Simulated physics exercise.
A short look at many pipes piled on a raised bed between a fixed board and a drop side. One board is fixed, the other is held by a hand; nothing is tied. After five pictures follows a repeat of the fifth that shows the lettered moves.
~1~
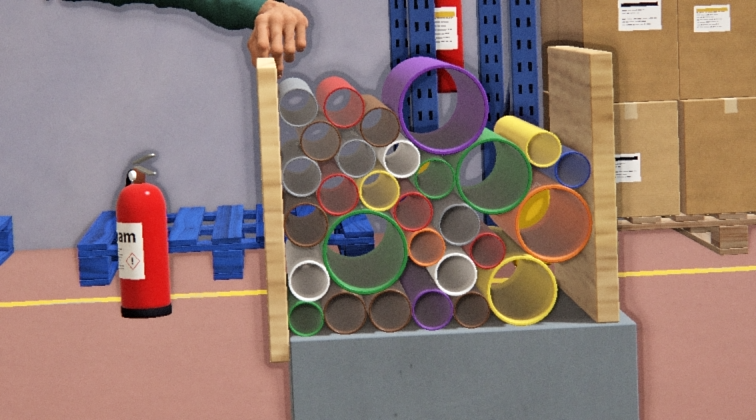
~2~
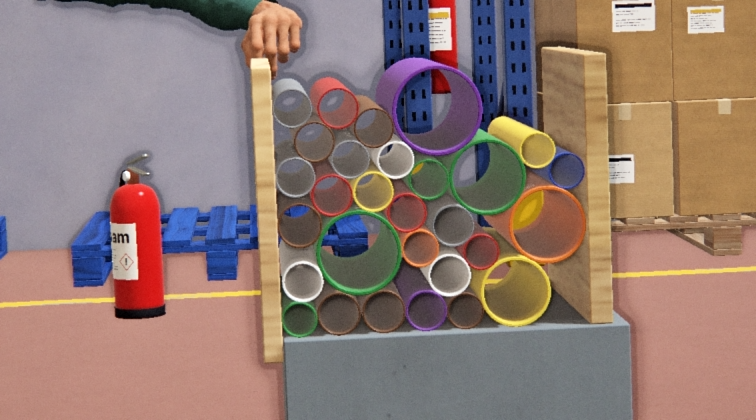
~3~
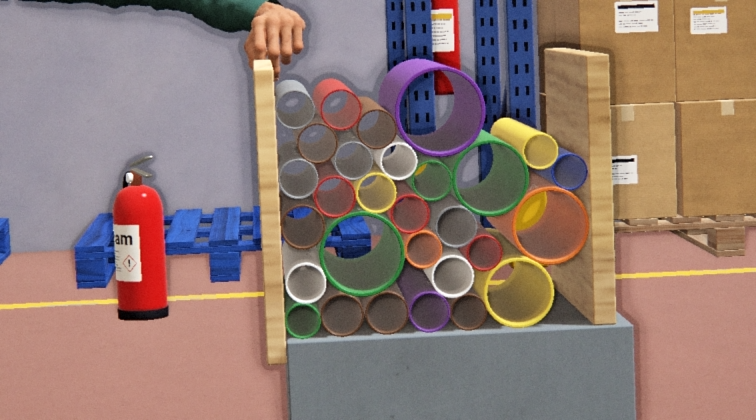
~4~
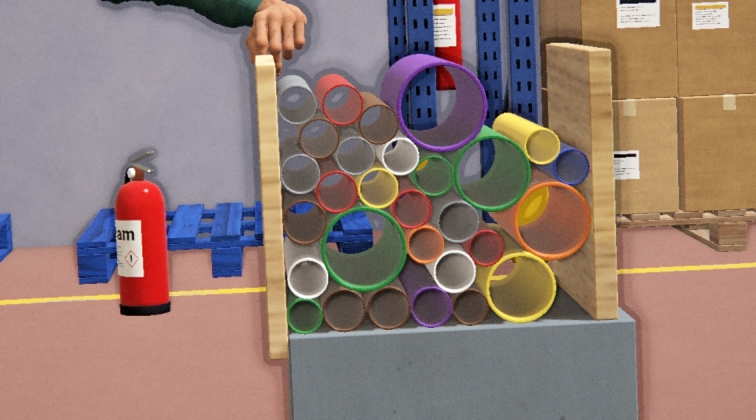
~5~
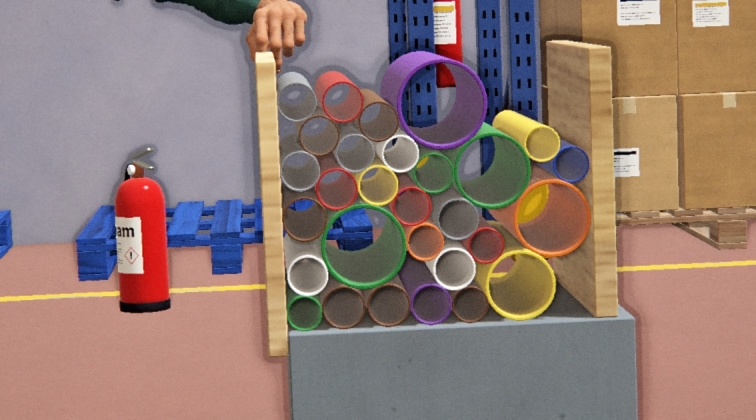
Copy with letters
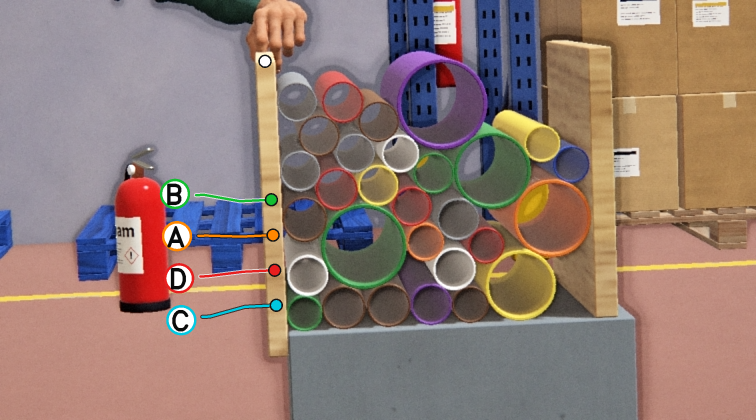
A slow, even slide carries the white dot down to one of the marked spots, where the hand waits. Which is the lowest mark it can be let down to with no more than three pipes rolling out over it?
The last mark within the limit is B.
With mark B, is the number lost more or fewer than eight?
At B, fewer than eight.
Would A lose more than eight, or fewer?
It loses fewer than eight.
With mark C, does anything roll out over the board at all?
Yes, at C.
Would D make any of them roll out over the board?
Yes.
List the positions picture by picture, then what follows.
In the first picture, a grey pipe (356, 159); a blue pipe (572, 170); side board (272, 197).
In the second picture, side board (266, 198); a green pipe (299, 320).
In the third picture, a yellow pipe (518, 293); a brown pipe (303, 227).
In the fourth picture, a yellow pipe (378, 189); a grey pipe (355, 156).
In the fifth picture, a blue pipe (571, 165); side board (271, 192); a green pipe (304, 313).
On the copy, A at (273, 235); B at (272, 200); C at (276, 306); D at (275, 270); the white dot at (265, 62).
On B. First, top of the board (277, 125).
Then, top of the board (281, 196).
Finally, top of the board (281, 198), one out over the board.
By contrast, A four out over the board; C more than three out over the board; D more than three out over the board.
